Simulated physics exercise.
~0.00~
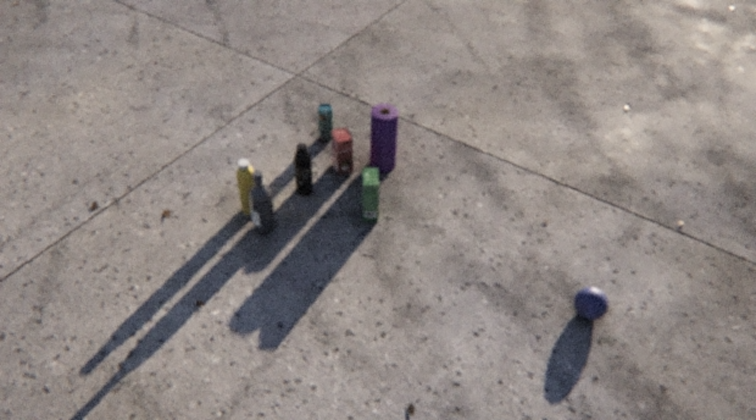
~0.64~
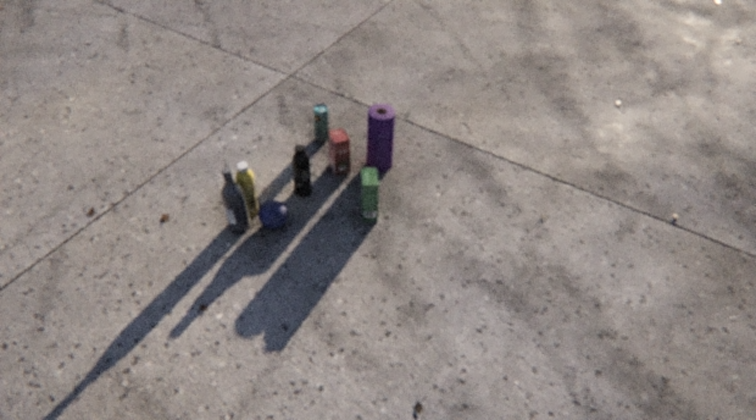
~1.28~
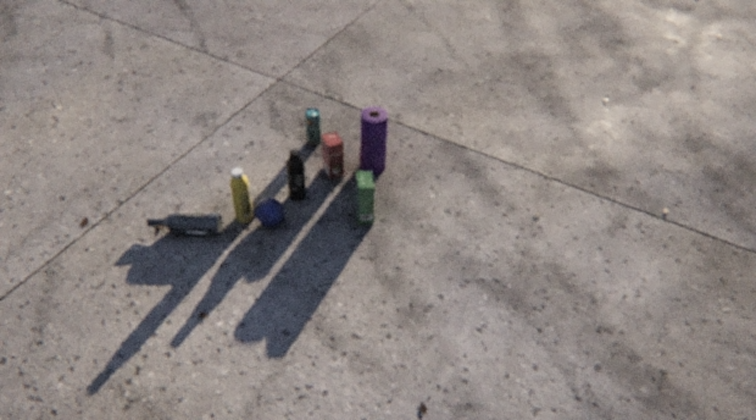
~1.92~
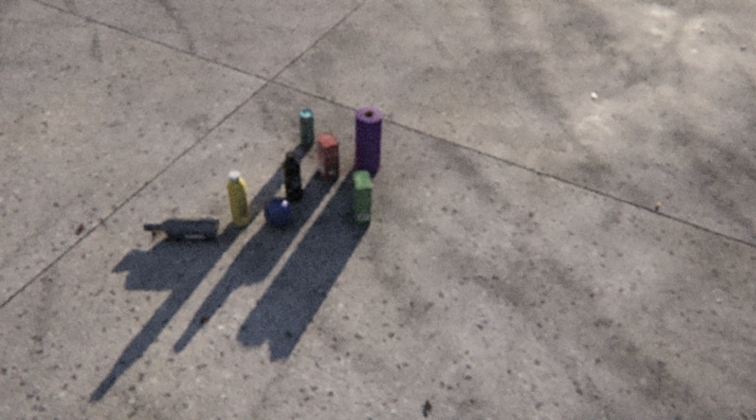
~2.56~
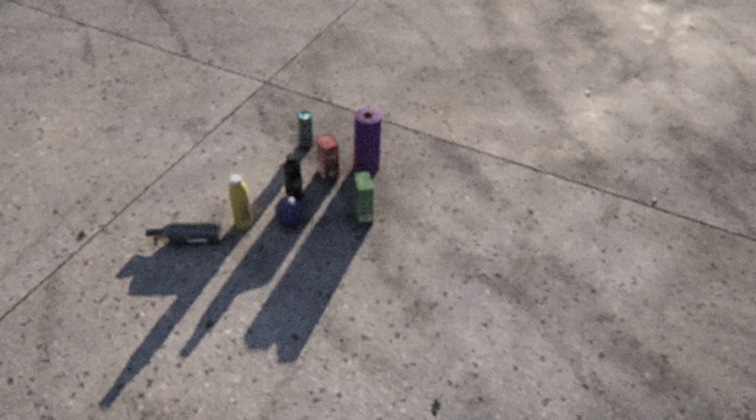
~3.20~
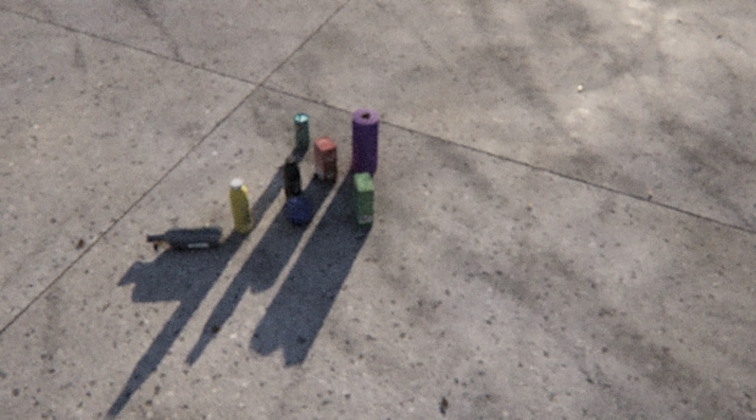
A blue ball starts at the right of a sunlit concrete floor, apart from a cluster of upright things that cast long shadows. It travels left across the open floor to the cluster, where a grey bottle stands beside a yellow one at the left edge. The grey bottle shifts left and topples onto its side, while the ball stays close to the yellow bottle. The ball then creeps slowly back to the right, toward the black bottle. At the end the grey bottle lies flat, and the yellow and black bottles, red and green cartons, turquoise can and purple roll still stand.
